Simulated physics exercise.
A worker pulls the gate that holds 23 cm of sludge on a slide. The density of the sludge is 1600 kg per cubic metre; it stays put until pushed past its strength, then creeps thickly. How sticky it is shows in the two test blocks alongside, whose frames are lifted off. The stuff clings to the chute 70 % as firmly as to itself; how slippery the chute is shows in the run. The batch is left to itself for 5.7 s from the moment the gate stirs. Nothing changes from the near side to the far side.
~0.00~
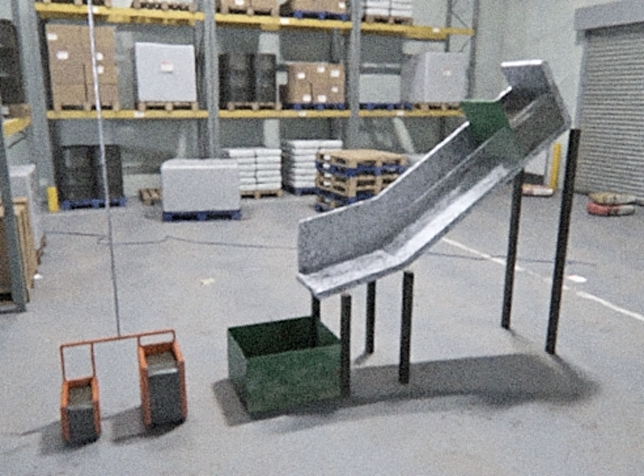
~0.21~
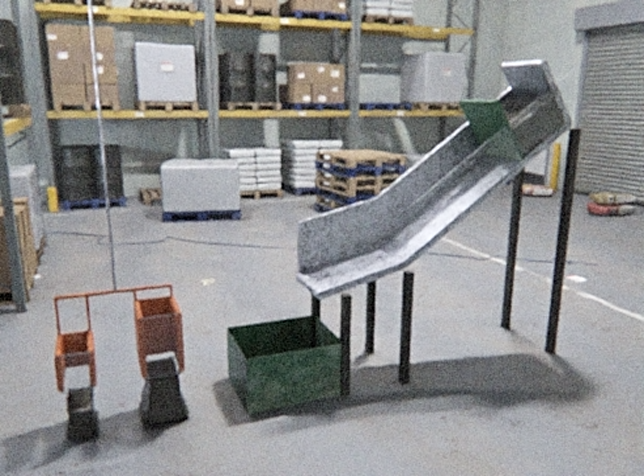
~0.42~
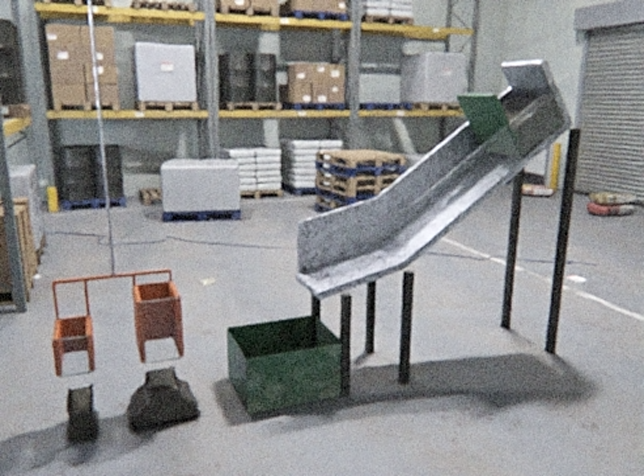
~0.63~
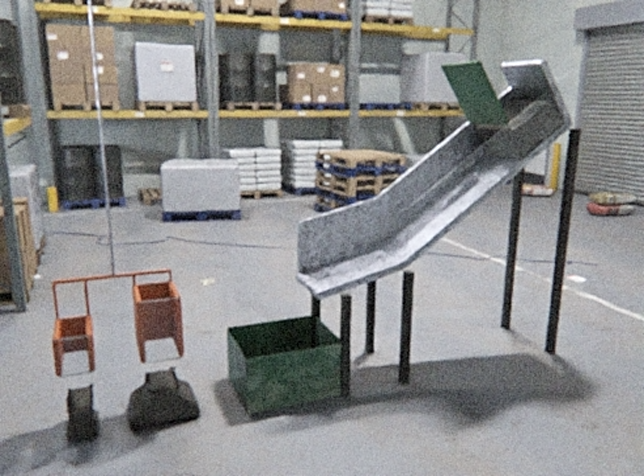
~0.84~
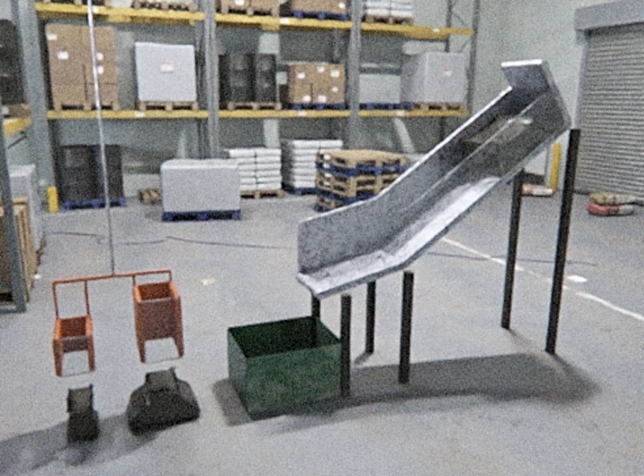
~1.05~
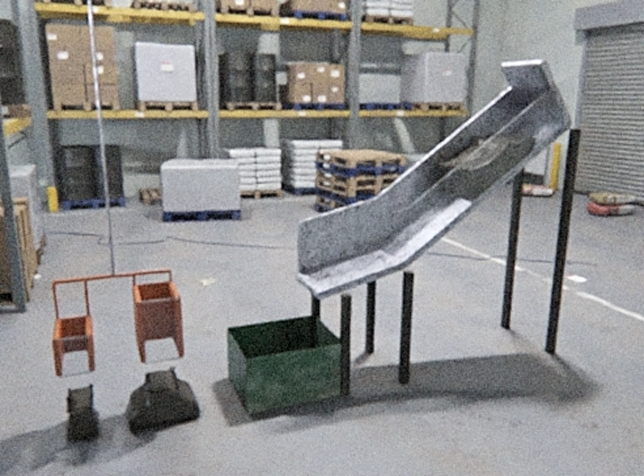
In this clip, two joined orange holders lift off two dark blocks, the right one slumping into a low mound while the left barely changes; then a green gate rises off a metal chute and dark sludge creeps slightly down leftward.
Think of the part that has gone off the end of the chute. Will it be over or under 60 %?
The result is over 60 %.
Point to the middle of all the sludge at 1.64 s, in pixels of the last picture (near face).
At about (390, 253).
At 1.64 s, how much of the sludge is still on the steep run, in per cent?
About 35 %.
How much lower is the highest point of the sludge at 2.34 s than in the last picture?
Some 78 cm.
After 1.64 s, 34 % is on the steep run, 66 % on the flatter one and 0 % past the end.
After 2.34 s, none is on the steep run, 43 % on the flatter one and 57 % past the end.
After 3.03 s, none is on the steep run, none on the flatter one and 100 % past the end.
After 3.73 s, none is on the steep run, none on the flatter one and 100 % past the end.
After 6.12 s, at the end, none is on the steep run, none on the flatter one and 100 % past the end.
